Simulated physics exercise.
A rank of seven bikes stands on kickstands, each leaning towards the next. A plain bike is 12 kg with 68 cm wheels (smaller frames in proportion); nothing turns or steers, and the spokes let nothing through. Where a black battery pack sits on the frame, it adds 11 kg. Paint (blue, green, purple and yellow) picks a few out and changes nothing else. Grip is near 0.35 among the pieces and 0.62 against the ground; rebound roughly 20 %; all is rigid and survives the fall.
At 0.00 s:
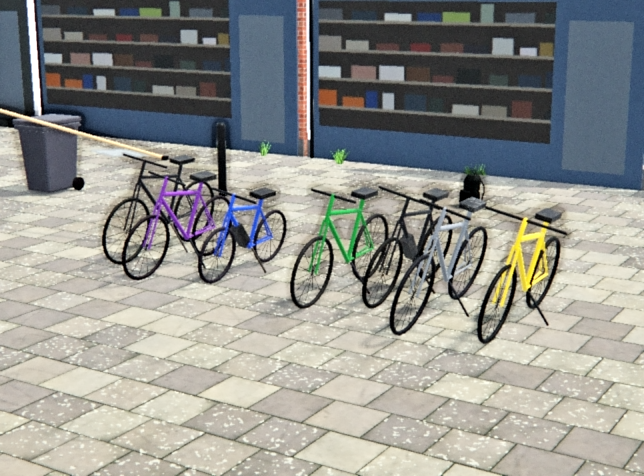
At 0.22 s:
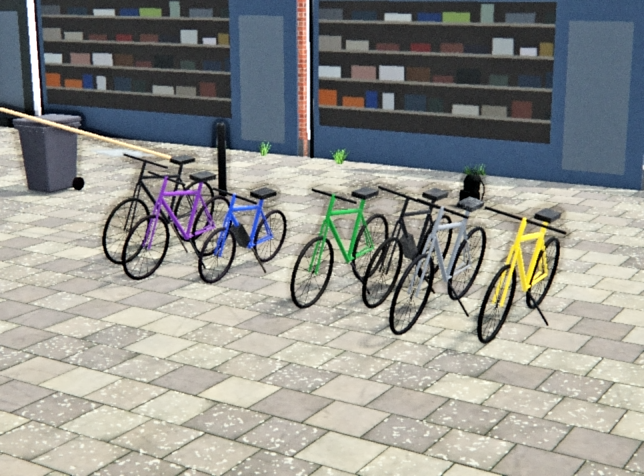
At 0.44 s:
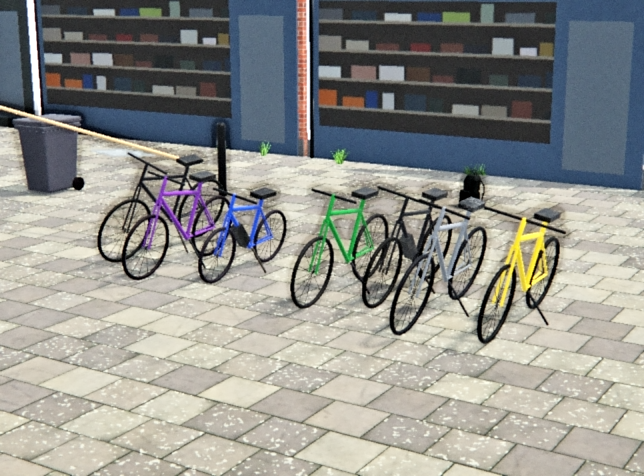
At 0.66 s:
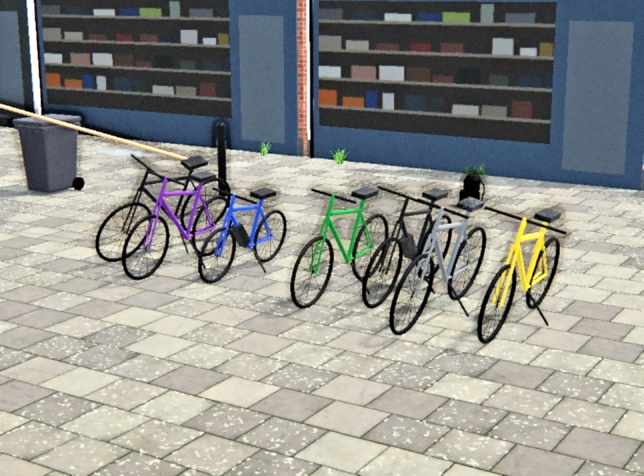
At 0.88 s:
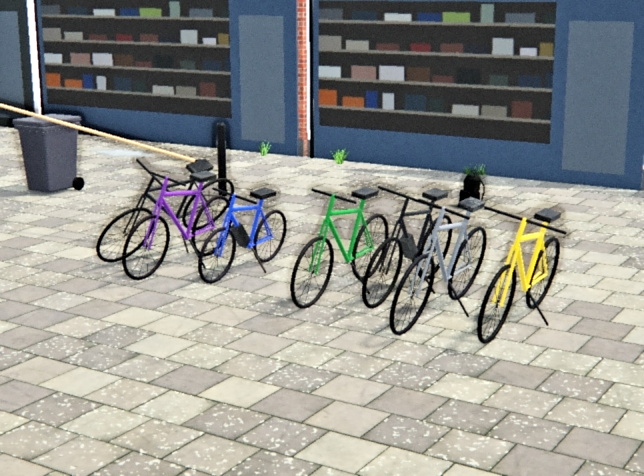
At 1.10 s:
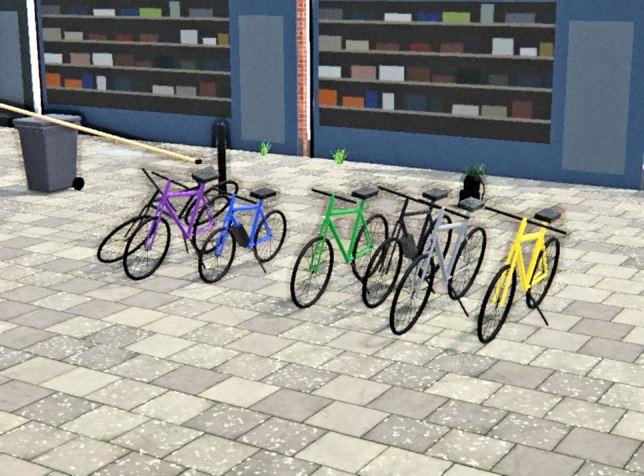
Seven bicycles stand in a row on a paved square before a dark blue shopfront with stocked shelves, seen from slightly above by a still camera. From left to right they are black, purple, blue, green, black, grey and yellow, with a dark bin behind at left. A long pale pole extends rightward over the bin, pushing the leftmost black bicycle, which leans over toward the purple one while the others barely move.
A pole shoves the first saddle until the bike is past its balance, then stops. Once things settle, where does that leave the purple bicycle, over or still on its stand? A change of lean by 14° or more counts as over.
It goes over.
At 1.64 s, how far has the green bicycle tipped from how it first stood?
Roughly 0°.
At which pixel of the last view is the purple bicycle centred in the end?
At about (218, 258).
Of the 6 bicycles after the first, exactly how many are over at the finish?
2 of them.
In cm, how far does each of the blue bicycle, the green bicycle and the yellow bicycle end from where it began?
Blue 50, green 0, yellow 0.
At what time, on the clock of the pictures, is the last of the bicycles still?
Near 3.0 s.
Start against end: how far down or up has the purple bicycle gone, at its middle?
About 30 cm lower.
By 1.64 s, 1 of the 6 other bicycles over; purple bicycle tilted 34°.
By 2.20 s, 2 of the 6 other bicycles over; purple bicycle tilted 66°; blue bicycle tilted 50°.
When it is over (3.1 s), 2 of the 6 other bicycles over; purple bicycle lying flat; blue bicycle tilted 71°; yellow bicycle unmoved. Four left standing. In pixels of the last frame, middles, purple bicycle near (218, 258), blue bicycle near (280, 258).
